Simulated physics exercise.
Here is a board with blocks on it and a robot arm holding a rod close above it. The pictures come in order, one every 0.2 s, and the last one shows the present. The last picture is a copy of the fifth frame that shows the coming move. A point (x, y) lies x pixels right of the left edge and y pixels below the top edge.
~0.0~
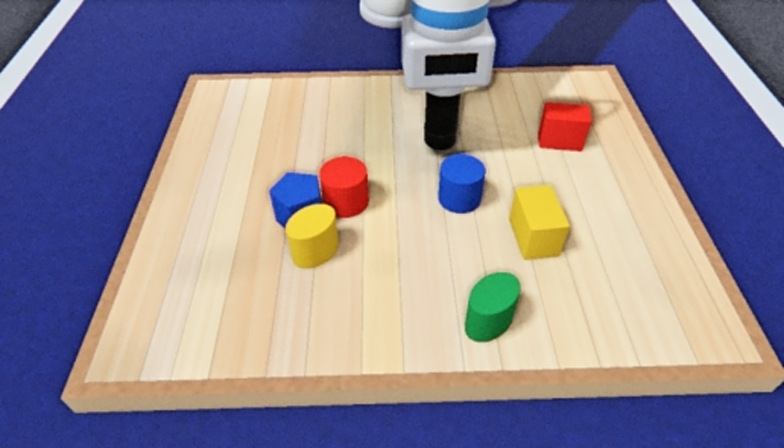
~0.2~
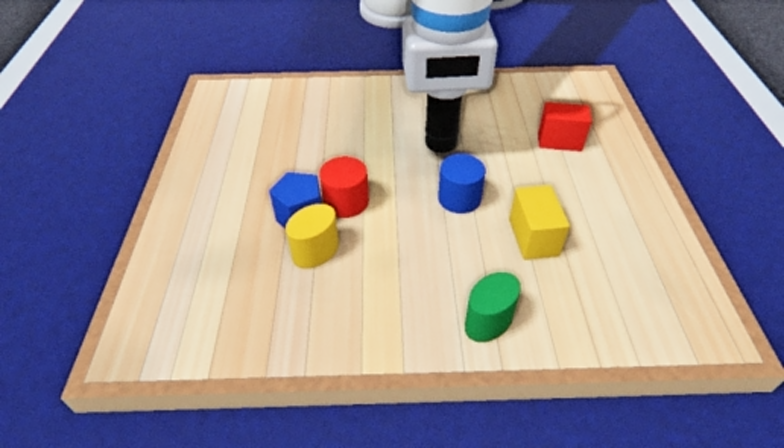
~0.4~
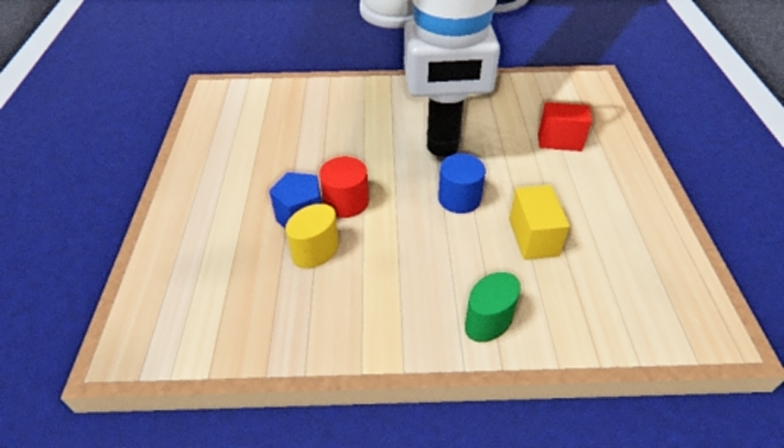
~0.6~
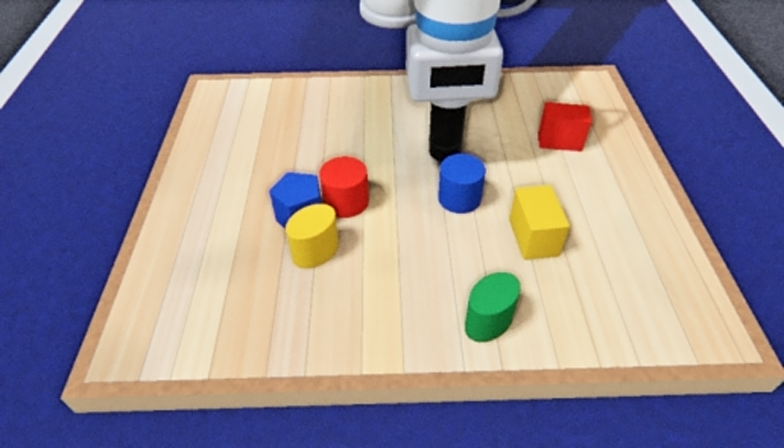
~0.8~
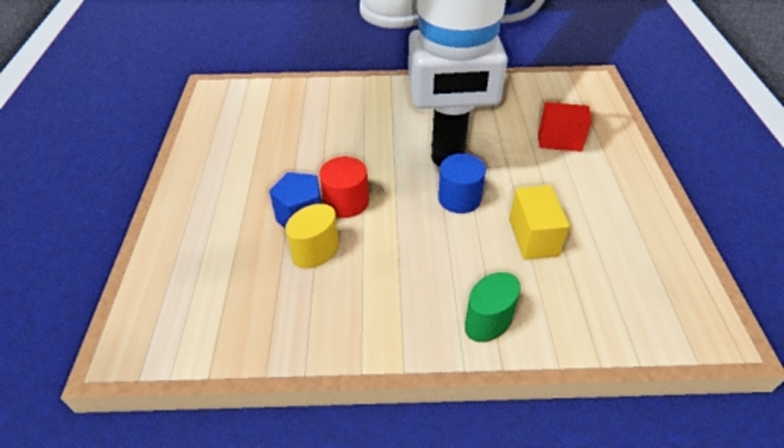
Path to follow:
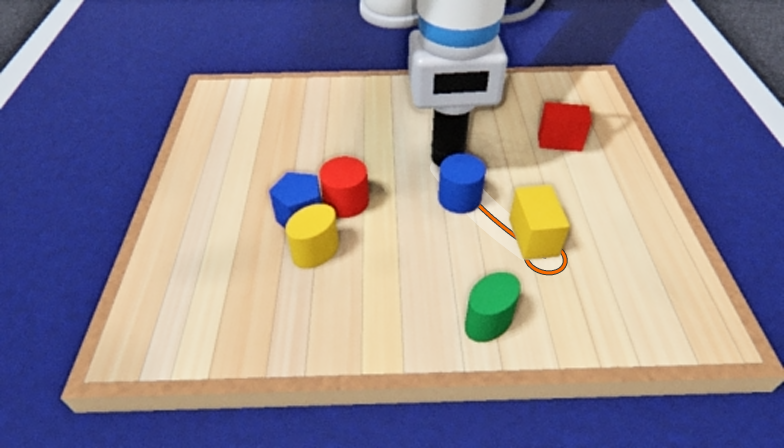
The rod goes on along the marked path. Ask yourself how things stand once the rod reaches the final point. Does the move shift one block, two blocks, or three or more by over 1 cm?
That push would leave two blocks displaced by more than about 1 cm.
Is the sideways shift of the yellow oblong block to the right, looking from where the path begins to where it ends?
Final answer: No.
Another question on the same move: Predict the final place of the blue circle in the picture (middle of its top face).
Around (485, 222).
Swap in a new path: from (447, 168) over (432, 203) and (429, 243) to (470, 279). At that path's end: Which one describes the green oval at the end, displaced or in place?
The result: It stays put.
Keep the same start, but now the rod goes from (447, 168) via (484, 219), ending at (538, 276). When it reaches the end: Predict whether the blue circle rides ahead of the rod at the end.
The rod should slip past it.
Drawn move, from (447, 168) through (486, 213) to (545, 258).
The first path, step by step. One third of the way, rod (473, 188); blue circle (476, 196).
Two thirds of the way, rod (506, 219); blue circle (484, 221); yellow oblong block (551, 208), turned 15° clockwise.
At the end, rod (548, 248); blue circle (485, 222); green oval still; yellow oblong block (593, 220), turned 15° anticlockwise.
